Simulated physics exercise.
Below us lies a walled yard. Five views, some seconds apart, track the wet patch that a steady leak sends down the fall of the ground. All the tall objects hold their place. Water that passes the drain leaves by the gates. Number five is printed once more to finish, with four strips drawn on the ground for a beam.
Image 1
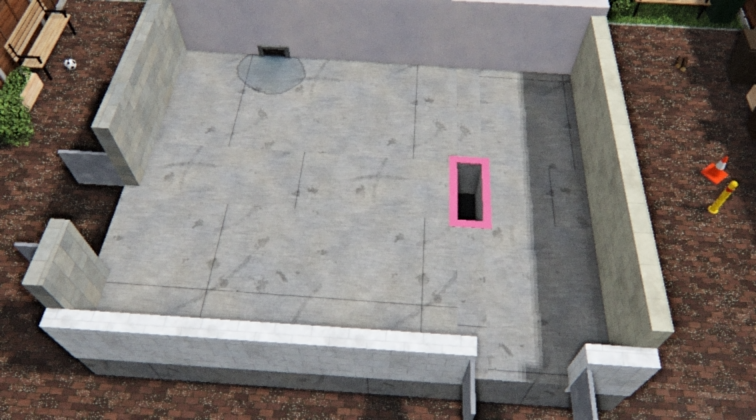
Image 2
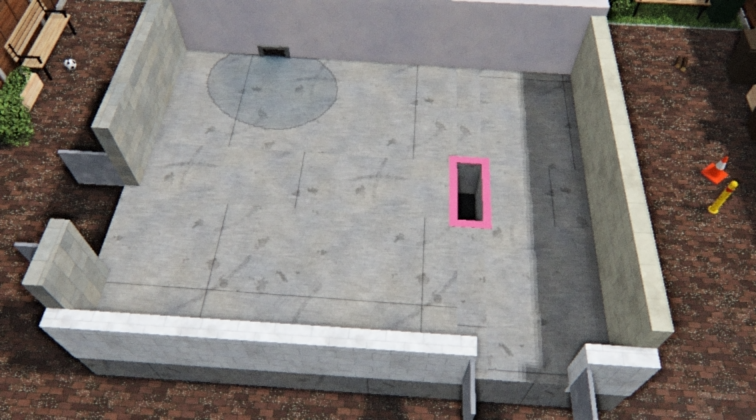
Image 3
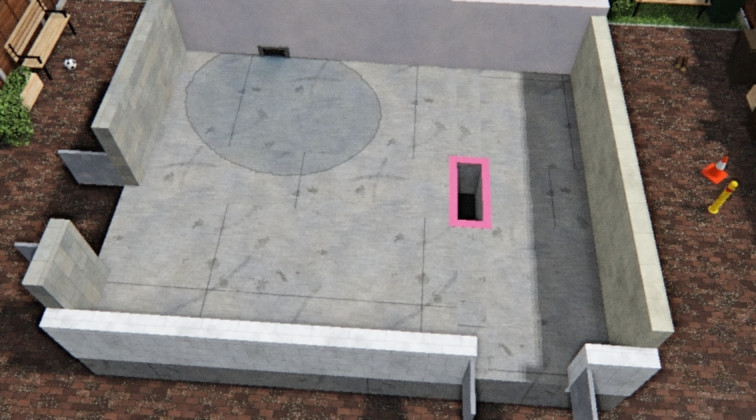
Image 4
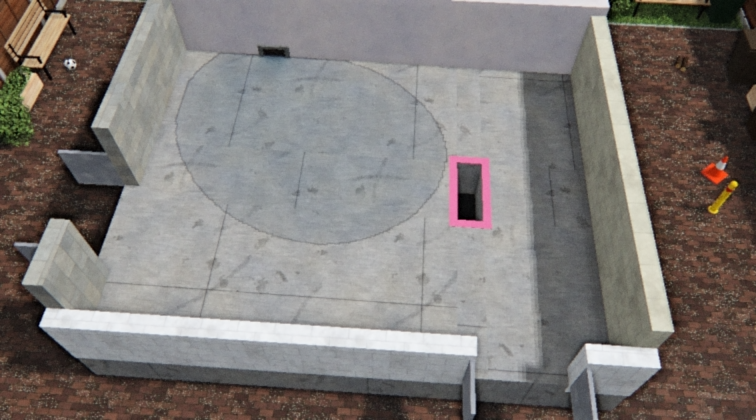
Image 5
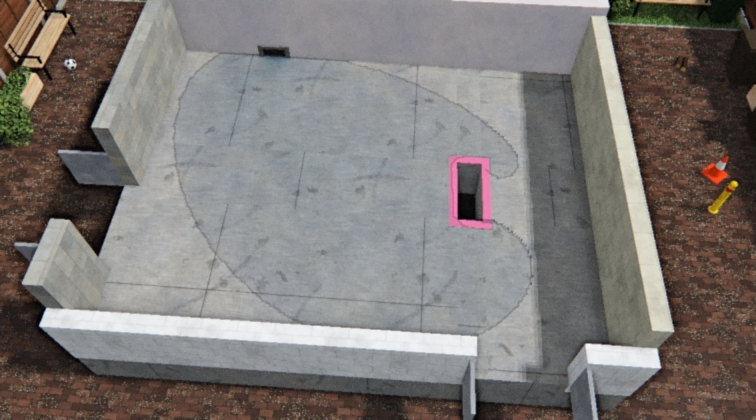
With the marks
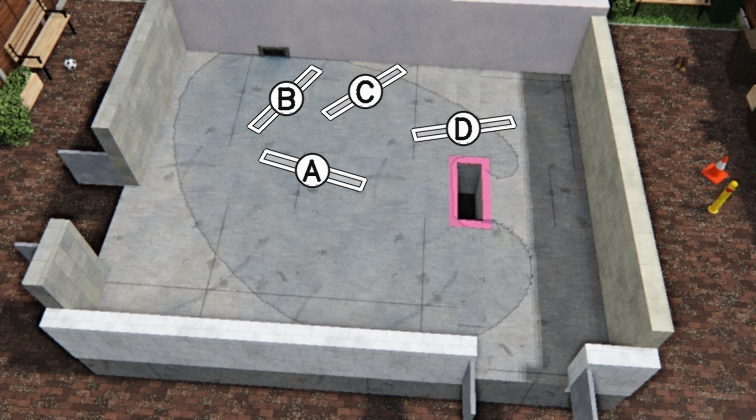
A walled yard slowly darkens as water spreads from the back wall around a pink-edged drain.
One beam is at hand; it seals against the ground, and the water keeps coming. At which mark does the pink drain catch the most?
Spot A does it best.
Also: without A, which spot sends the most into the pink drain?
It is D.
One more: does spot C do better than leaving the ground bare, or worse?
Worse.
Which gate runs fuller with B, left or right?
More leaves on the right.
On the marked copy, A from (263, 155) to (362, 184); B from (253, 128) to (316, 69); C from (326, 114) to (401, 69); D from (414, 135) to (512, 121).
With A, about 42 % of the stream goes into the pink drain, about 57 % out by the gates.
With B, about 8 % of the stream goes into the pink drain, about 90 % out by the gates.
With C, about 15 % of the stream goes into the pink drain, about 83 % out by the gates.
With D, about 23 % of the stream goes into the pink drain, about 76 % out by the gates.
